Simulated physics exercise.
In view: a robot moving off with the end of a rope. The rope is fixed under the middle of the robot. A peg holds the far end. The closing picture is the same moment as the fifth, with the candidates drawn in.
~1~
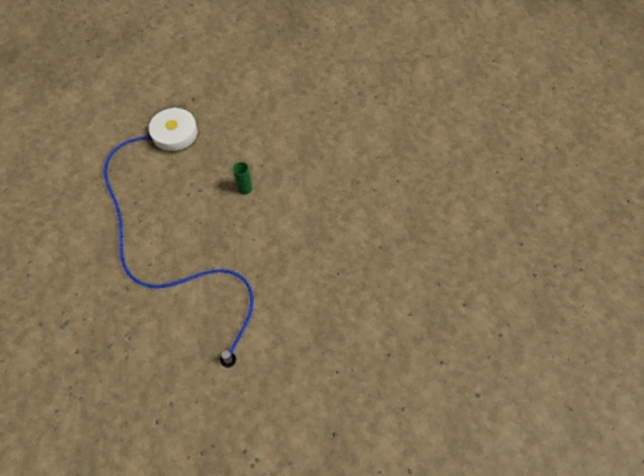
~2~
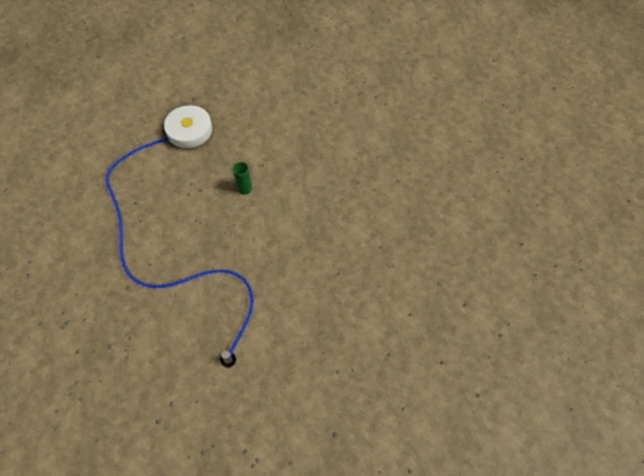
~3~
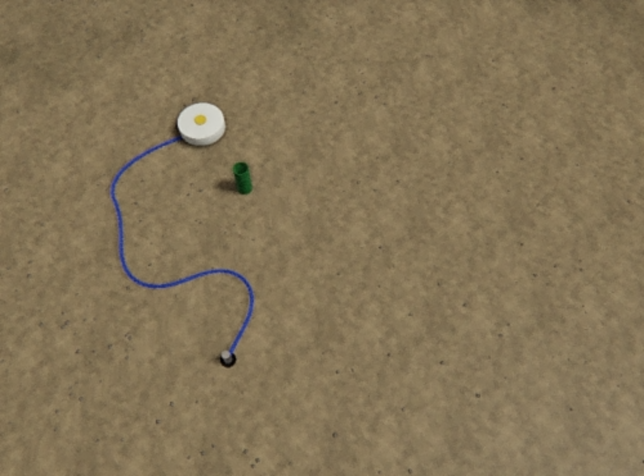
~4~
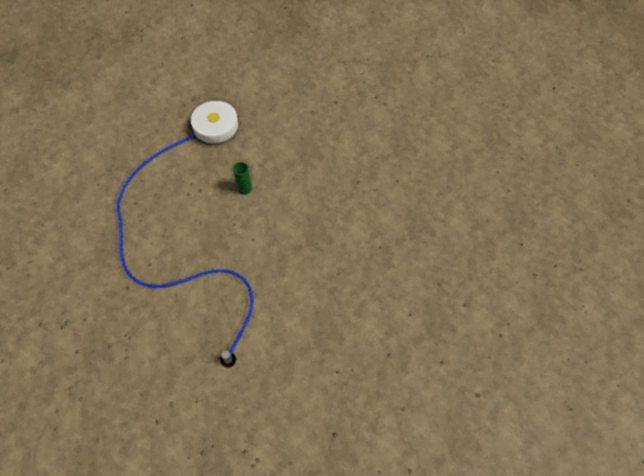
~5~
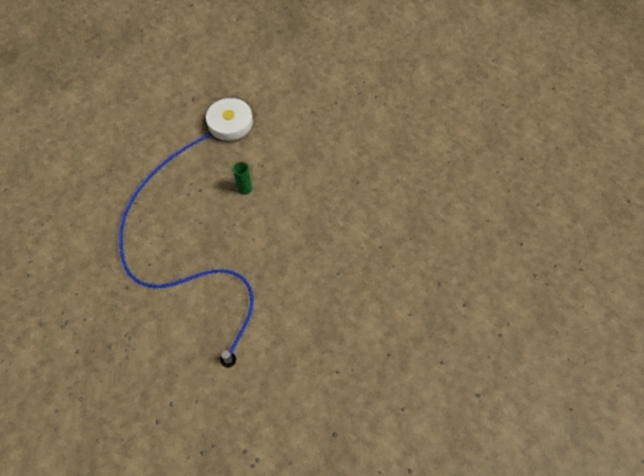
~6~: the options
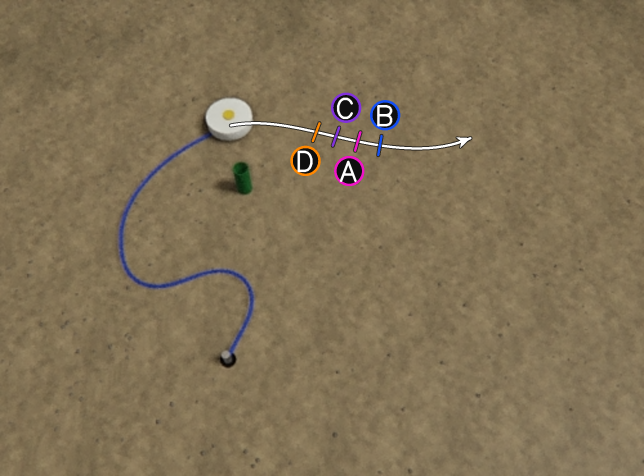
At first, a round white robot with a yellow dot sits at the upper left, a blue rope winding from it in loose bends to a small peg below. The robot slides steadily right, passing above a green post, and the rope's upper bend gradually straightens into a smoother curve while its lower bends stay still.
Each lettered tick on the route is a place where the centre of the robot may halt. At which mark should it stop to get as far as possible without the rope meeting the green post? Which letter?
Mark A.
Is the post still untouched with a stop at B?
No.
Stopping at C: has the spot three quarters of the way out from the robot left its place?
By then, no.
On the marked copy, A at (358, 141); B at (380, 145); C at (336, 137); D at (316, 132); the route from (231, 125) via (354, 141) to (470, 138).
With A. Early on, robot (275, 119), middle of the rope (139, 253).
Further on, robot (320, 128), middle of the rope (159, 239).
At the end, robot (358, 136), middle of the rope (181, 227); nothing has been touched.
As for the rest, B brings the rope against the post; C is safe but short; D is safe but short.
